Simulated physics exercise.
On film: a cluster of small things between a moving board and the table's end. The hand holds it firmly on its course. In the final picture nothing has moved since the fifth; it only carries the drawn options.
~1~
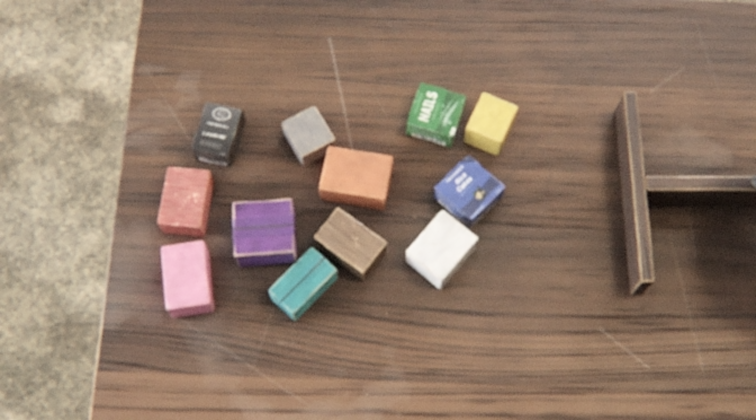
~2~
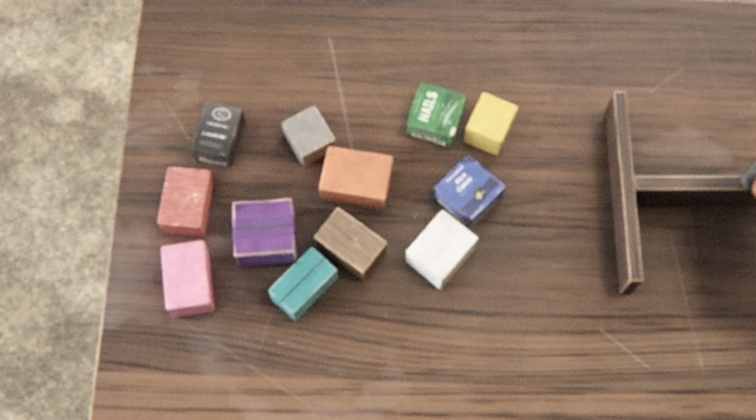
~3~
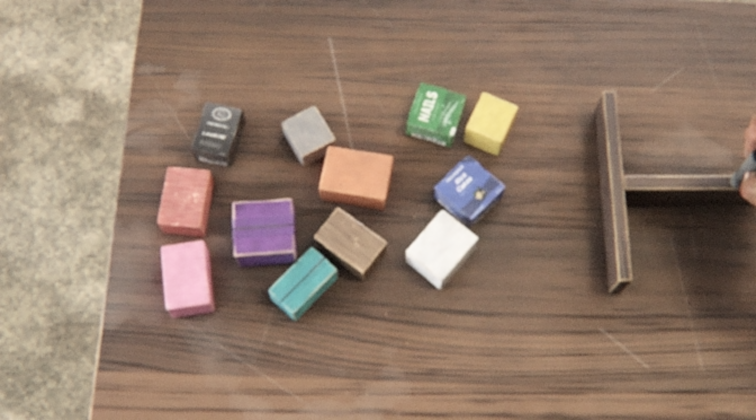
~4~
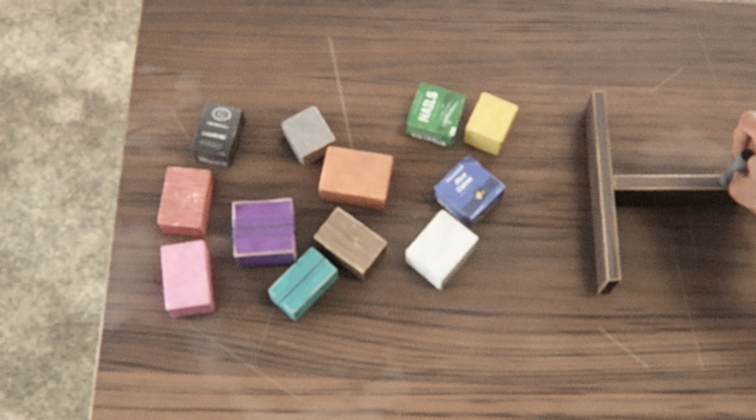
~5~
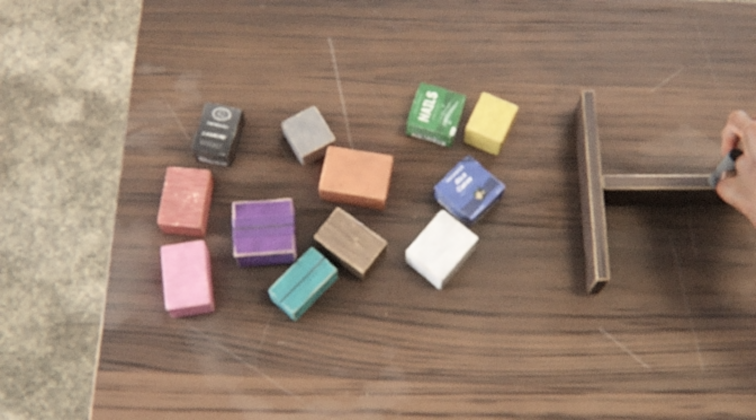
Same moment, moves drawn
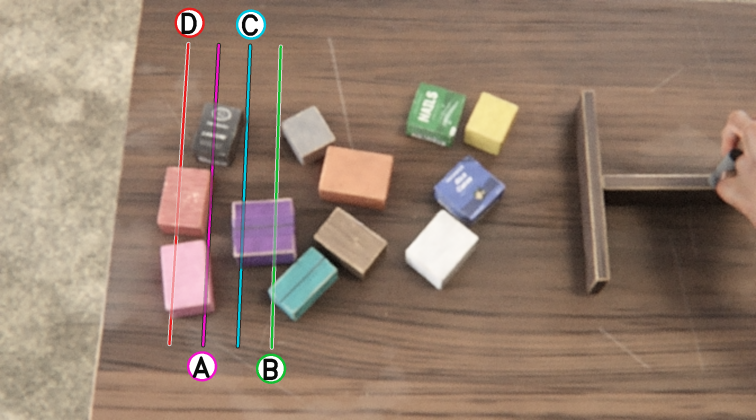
The clip opens on a cluster of small coloured boxes and blocks lying on a wooden table, with a T-shaped board to their right. The board slides slowly left toward the cluster, and a hand gripping its handle comes into view at the right edge, while the boxes and blocks stay still.
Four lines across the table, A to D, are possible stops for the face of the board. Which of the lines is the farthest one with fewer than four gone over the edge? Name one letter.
At C, and not beyond.
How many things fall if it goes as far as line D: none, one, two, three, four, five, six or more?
Six or more.
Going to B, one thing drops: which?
The red block.
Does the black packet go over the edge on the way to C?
Yes.
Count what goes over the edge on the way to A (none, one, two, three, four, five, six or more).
By then, four.
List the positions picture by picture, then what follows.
Black packet (219, 135); purple box (265, 233); blue box (469, 193), in the first picture.
Board (628, 183); grey block (309, 136), in the second picture.
Board (617, 183); orange block (356, 178), in the third picture.
Board (606, 182); green box (436, 115), in the fourth picture.
Board (596, 182); red block (186, 202); pink block (188, 280); brown block (351, 245), in the fifth picture.
On the copy, A at (211, 187); B at (276, 189); C at (244, 188); D at (179, 186).
On C. First, board (469, 178); green box (394, 122); yellow block (439, 132).
Then, board (344, 174); red block (160, 194); pink block (170, 282).
Finally, board (245, 171); red block over the edge; black packet over the edge; three fallen.
By contrast, A drops four; B is within the limit but short; D drops seven.
